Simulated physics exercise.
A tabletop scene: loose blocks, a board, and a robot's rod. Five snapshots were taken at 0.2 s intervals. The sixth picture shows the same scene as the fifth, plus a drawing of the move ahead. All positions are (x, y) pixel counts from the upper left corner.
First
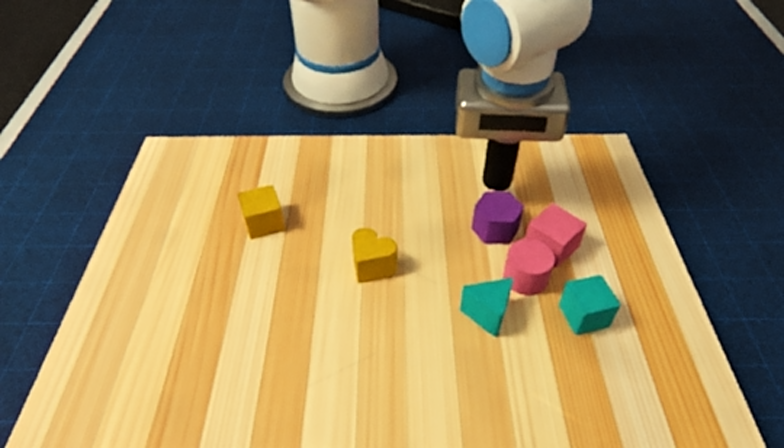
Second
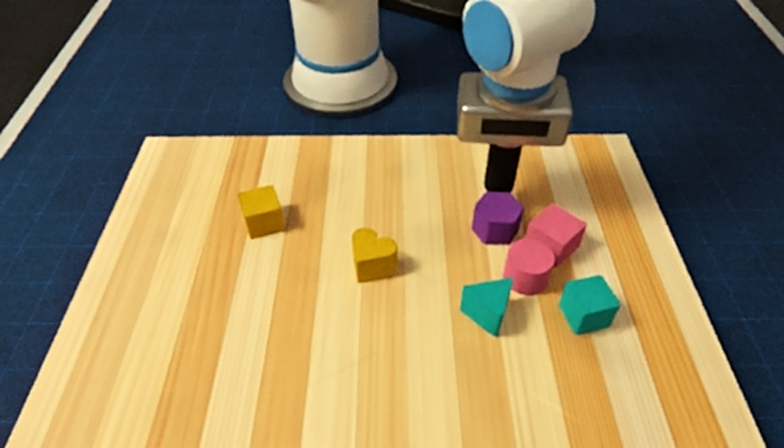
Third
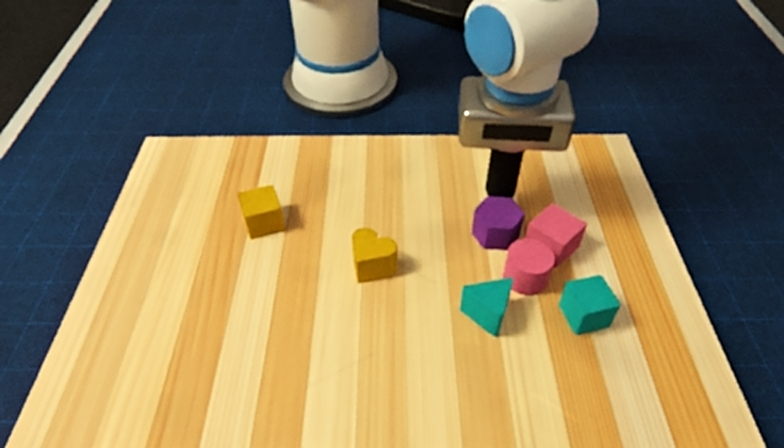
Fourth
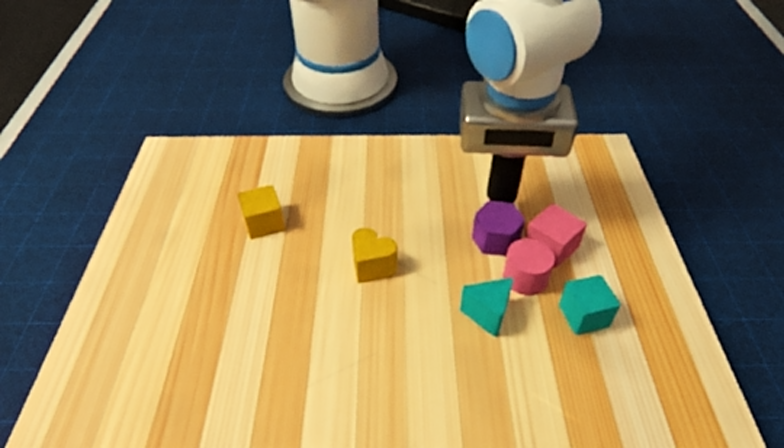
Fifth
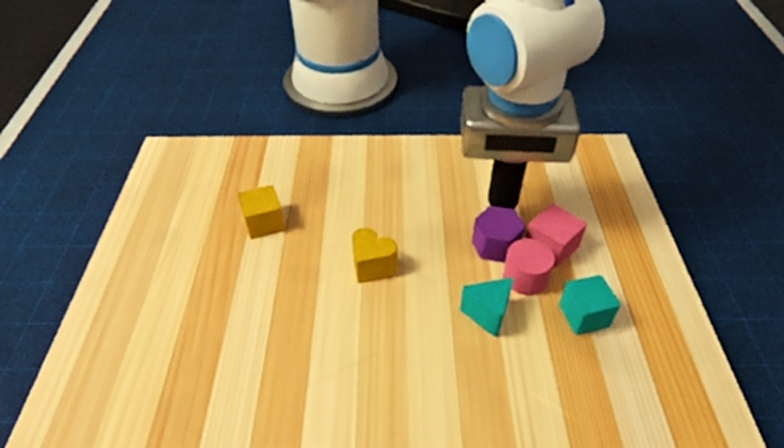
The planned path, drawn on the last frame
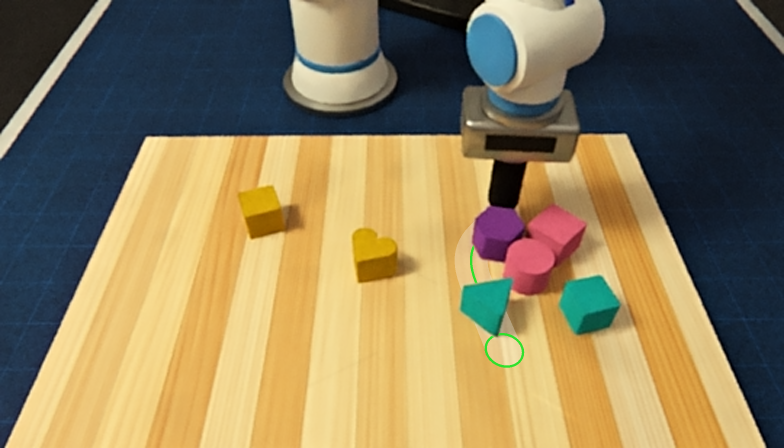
A robot arm with a black rod inches toward the viewer and slightly right, nudging a purple hexagonal block a short way nearer the pink blocks. The striped wooden board lies on a dark blue surface, seen from above at a fixed angle. Two yellow blocks, a cube and a heart, sit still at left, while pink round and square blocks and two turquoise blocks rest at right.
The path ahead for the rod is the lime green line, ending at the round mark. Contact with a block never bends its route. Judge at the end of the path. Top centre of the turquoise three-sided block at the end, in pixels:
At pixel (504, 411).
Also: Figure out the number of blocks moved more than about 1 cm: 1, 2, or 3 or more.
It should be two.
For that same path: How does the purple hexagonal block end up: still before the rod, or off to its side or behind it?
It stays ahead.
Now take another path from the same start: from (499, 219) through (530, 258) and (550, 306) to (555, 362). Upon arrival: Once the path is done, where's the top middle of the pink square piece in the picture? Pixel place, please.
Around pixel (577, 236).
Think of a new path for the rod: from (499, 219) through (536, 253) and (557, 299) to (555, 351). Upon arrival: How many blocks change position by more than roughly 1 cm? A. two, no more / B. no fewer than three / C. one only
Letter B.
Path on the board, from (499, 219) over (472, 252) and (482, 298) to (504, 350).
The first path, step by step. One third of the way, rod (474, 235); purple hexagonal block (484, 261), turned 35° anticlockwise; pink round block (533, 259).
Two thirds of the way, rod (486, 282); turquoise three-sided block (501, 349); purple hexagonal block (495, 312), turned 25° anticlockwise; pink round block (533, 259).
At the end, rod (508, 334); turquoise three-sided block (504, 411), turned 15° clockwise; purple hexagonal block (512, 370); pink round block (533, 259); pink square piece in place.
